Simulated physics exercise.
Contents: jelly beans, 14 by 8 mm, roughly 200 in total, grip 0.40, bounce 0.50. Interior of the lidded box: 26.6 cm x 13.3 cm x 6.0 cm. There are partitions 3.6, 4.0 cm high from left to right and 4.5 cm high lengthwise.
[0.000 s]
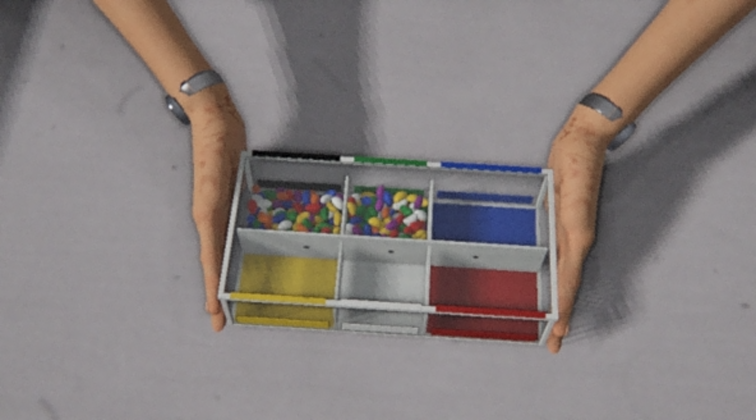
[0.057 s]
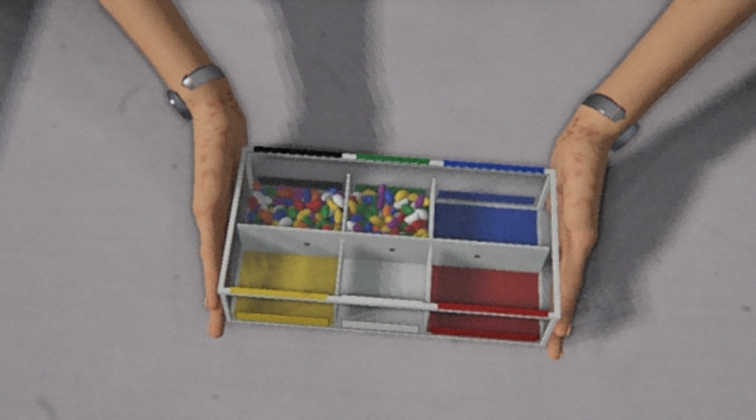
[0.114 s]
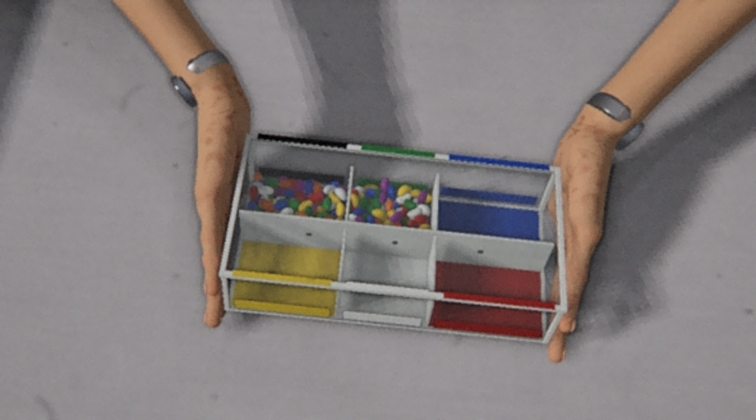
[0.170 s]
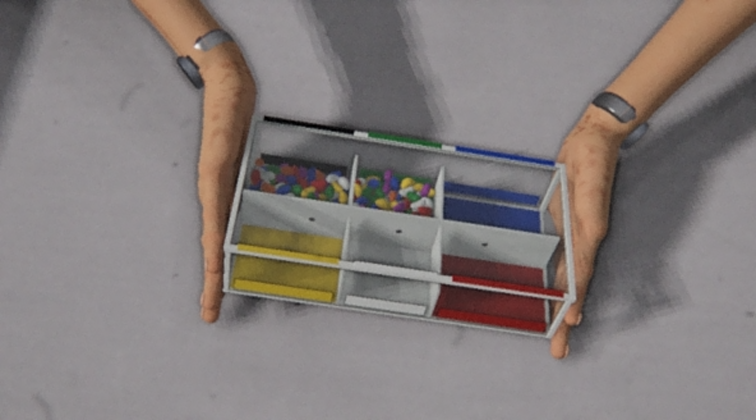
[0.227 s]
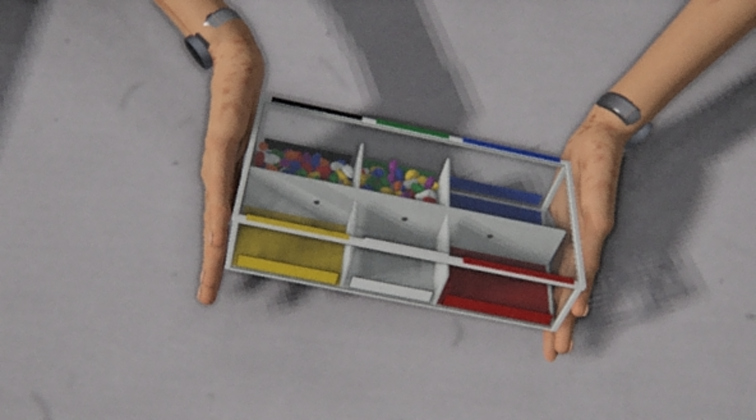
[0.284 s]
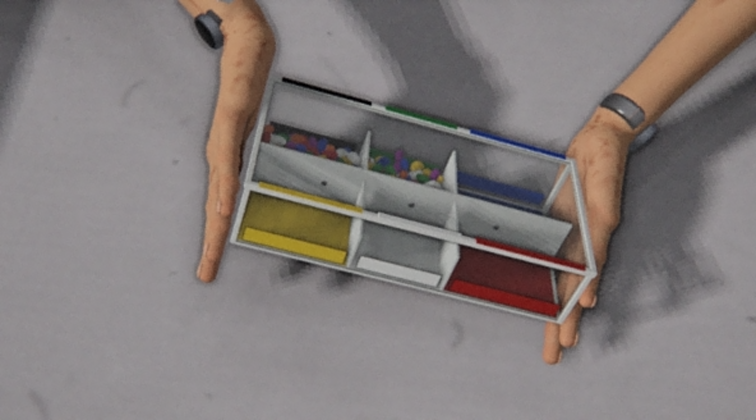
A clear lidded box with coloured compartments, jelly beans filling the two at upper left, sits nearly level between two hands wearing wrist bands. The hands then tilt it steadily further, its left side shifting upward and its right side sitting lower, while the beans stay in the same two compartments.
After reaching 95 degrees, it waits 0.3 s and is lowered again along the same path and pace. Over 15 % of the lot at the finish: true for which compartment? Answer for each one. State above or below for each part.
Red: Below. Blue: Below. Green: Above. Yellow: Below. White: Below. Black: Above.
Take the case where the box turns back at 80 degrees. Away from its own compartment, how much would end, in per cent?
Roughly 10 %.
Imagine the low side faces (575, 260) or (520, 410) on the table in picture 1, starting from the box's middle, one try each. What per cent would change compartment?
Around 60 % for the first direction, around 40 % for the second.
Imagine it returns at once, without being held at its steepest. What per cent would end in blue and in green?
Result - blue: 10 %, green: 50 %.
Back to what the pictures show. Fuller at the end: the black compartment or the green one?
Go with green, that one ends with more.
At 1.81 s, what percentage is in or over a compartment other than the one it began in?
Some 20 percent.
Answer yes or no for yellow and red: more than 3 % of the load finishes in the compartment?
So yellow is a miss and red is a miss.
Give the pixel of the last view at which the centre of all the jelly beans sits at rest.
Once everything settles, the centre is around (368, 213).
After 1.20 s, tilt 95 degrees; blue 10 %, green 45 %, black 45 %.
Then, at 1.81 s, tilt 48 degrees; blue 10 %, green 50 %, black 45 %.
Then, at 2.46 s, tilt 0 degrees; blue 10 %, green 50 %, black 40 %.
In the end, at 3.0 s, red 0 %, blue 10 %, green 50 %, yellow 0 %, white 0 %, black 40 %.
